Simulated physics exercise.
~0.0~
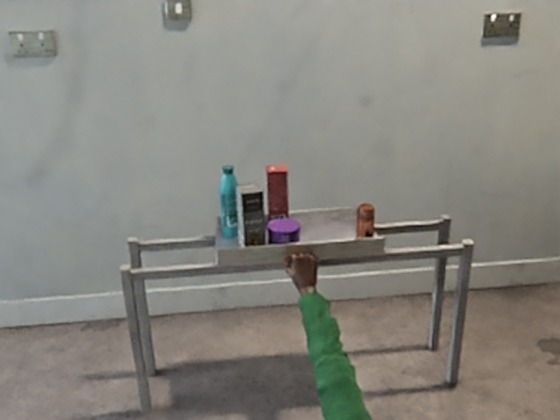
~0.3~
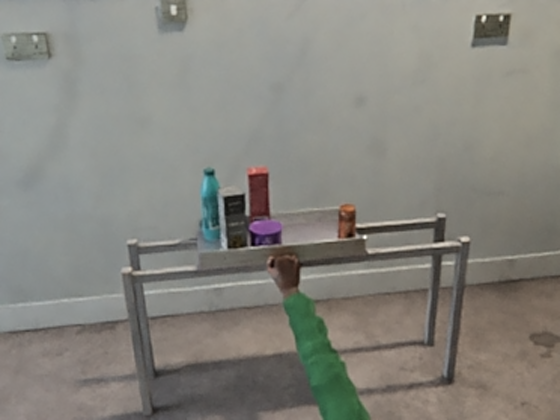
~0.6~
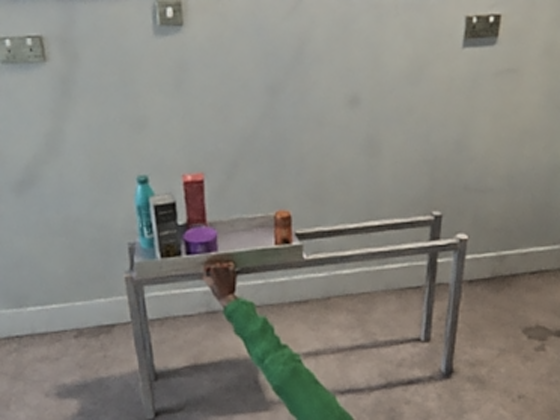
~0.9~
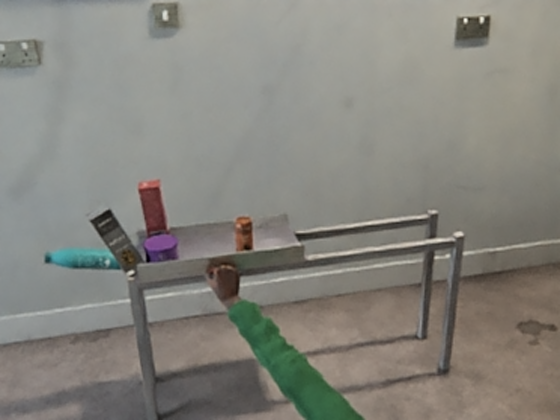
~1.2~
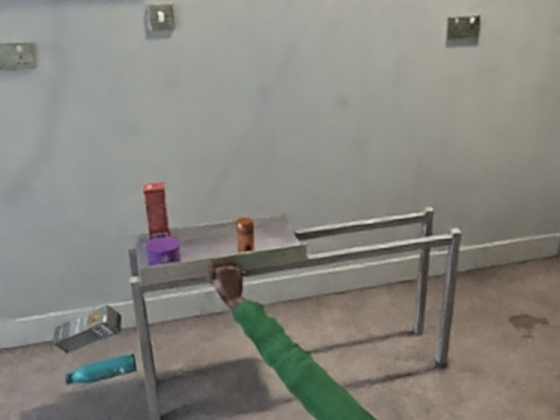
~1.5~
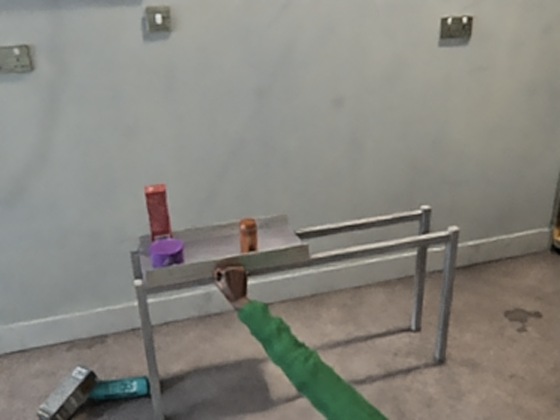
A metal tray carrying a turquoise bottle, a grey carton, a red carton, a purple tub and an orange can slides left along a pair of rails, pushed by a green-sleeved arm. All the items ride upright at first as it nears the left end. The tray halts there, and the turquoise bottle tips over the edge, with the grey carton leaning after it. Both drop beside the left legs of the stand. They end up lying on the floor, while the red carton, purple tub and orange can remain standing on the tray.
